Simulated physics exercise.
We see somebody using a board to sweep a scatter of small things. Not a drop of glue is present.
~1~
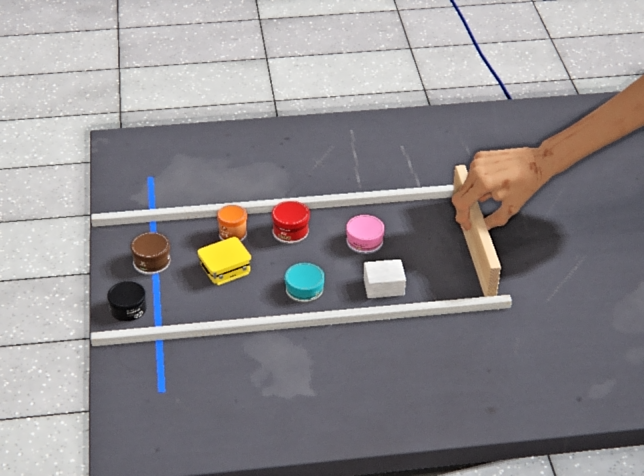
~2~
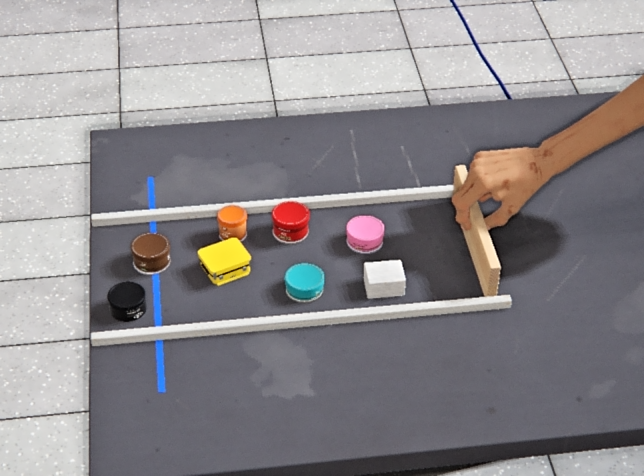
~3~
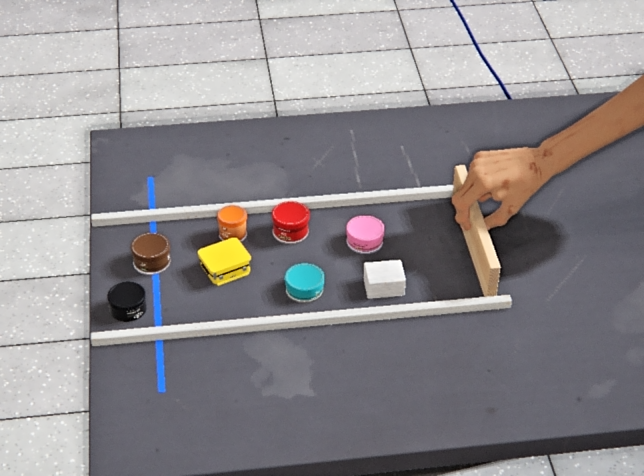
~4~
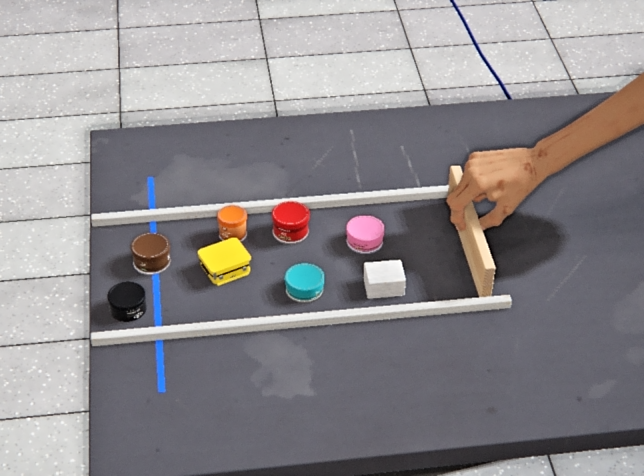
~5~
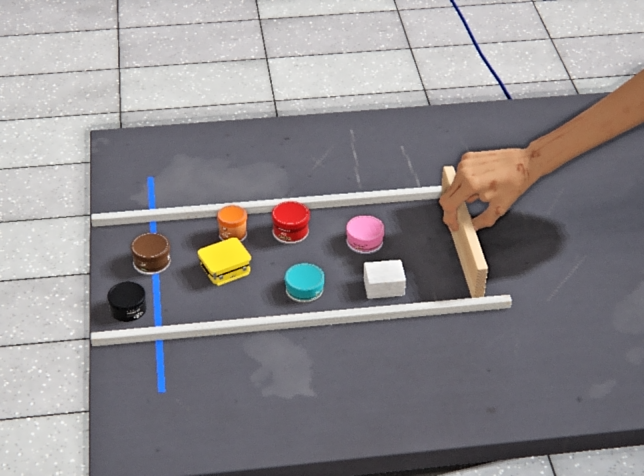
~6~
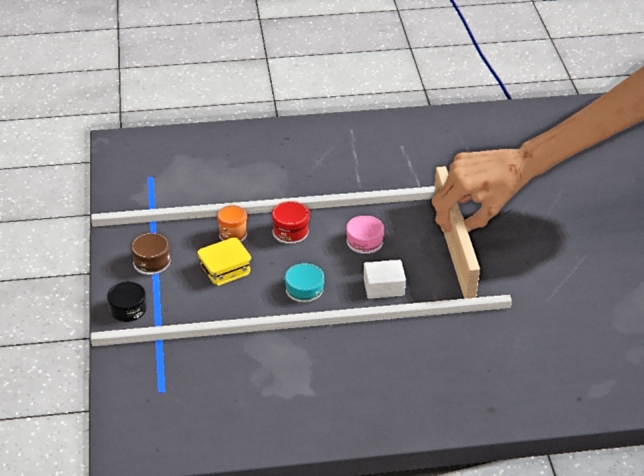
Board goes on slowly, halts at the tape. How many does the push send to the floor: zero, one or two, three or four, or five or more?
A pair at most tumble, not none.
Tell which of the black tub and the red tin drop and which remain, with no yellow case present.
The black tub ends up below while the red tin stays up top.
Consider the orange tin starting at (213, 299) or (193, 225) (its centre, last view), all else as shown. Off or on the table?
Place by place, it stays on; survives.
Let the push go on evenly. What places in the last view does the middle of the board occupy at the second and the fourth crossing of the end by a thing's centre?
At (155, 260) for the second, at (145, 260) for the fourth.
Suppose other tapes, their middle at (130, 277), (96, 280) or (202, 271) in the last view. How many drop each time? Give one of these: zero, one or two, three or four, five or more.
So, one after another, I'd give more than four; 5 or more; none at all.
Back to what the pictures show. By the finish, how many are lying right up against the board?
3 of them.
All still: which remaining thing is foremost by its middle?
Closest in the end is the brown pot.
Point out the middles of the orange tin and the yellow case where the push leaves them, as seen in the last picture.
One ends up near (102, 235) and the other near (112, 281).
Early on, none off yet; black tub at rest near (127, 302); brown pot at rest near (151, 254); yellow case at rest near (225, 263).
Finally, the number that fall off is one or two; lost, black tub.
